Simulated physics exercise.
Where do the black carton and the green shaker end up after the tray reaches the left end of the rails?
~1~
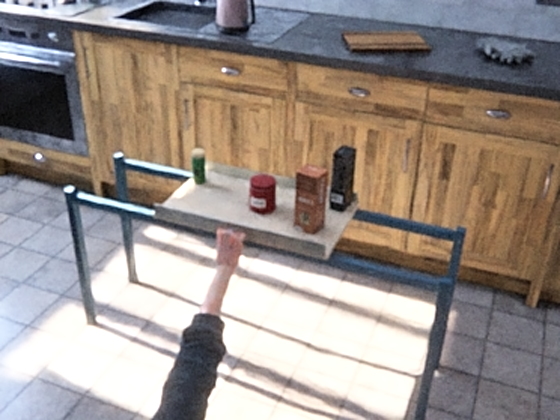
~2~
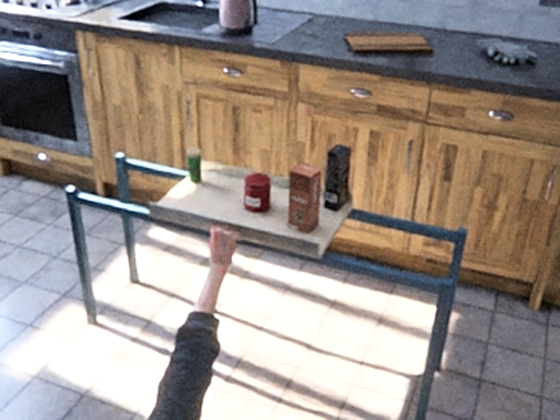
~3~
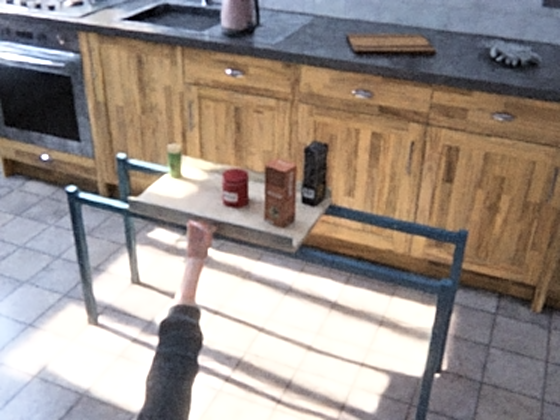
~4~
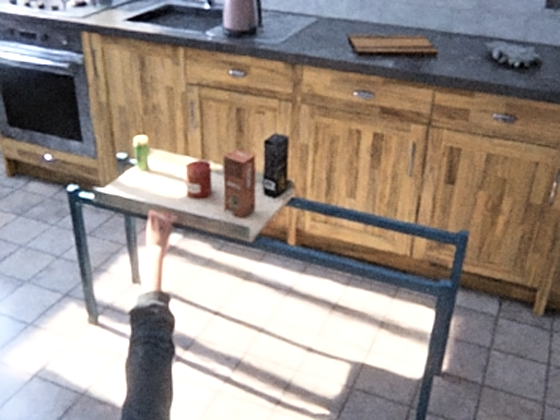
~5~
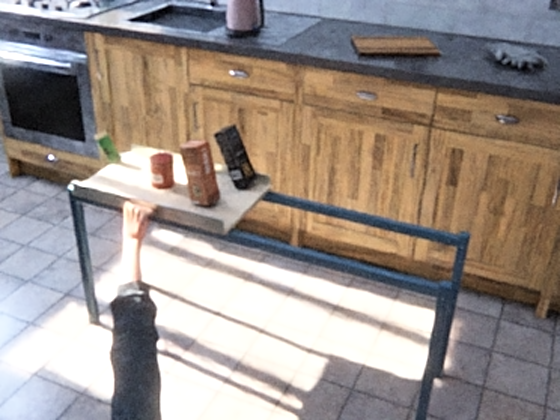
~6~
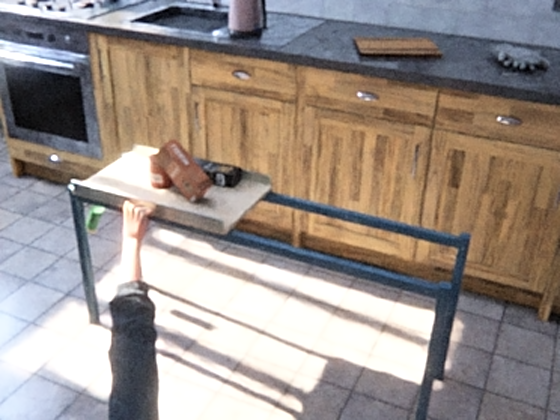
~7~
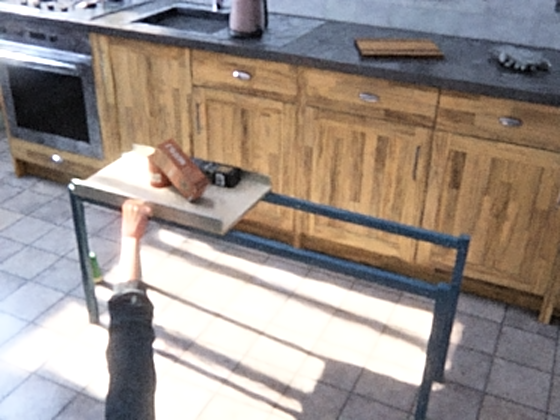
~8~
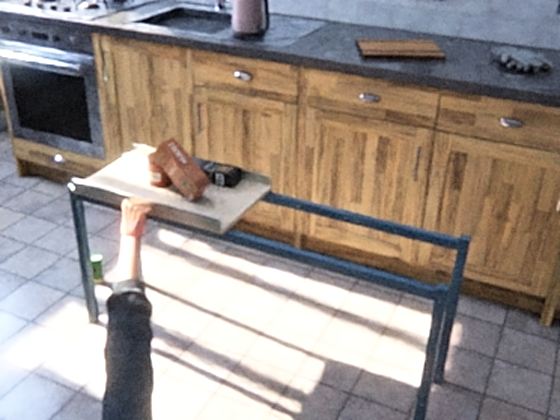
The black carton ends up lying on its side on the tray, while the green shaker falls off the left end and comes to rest on the floor.
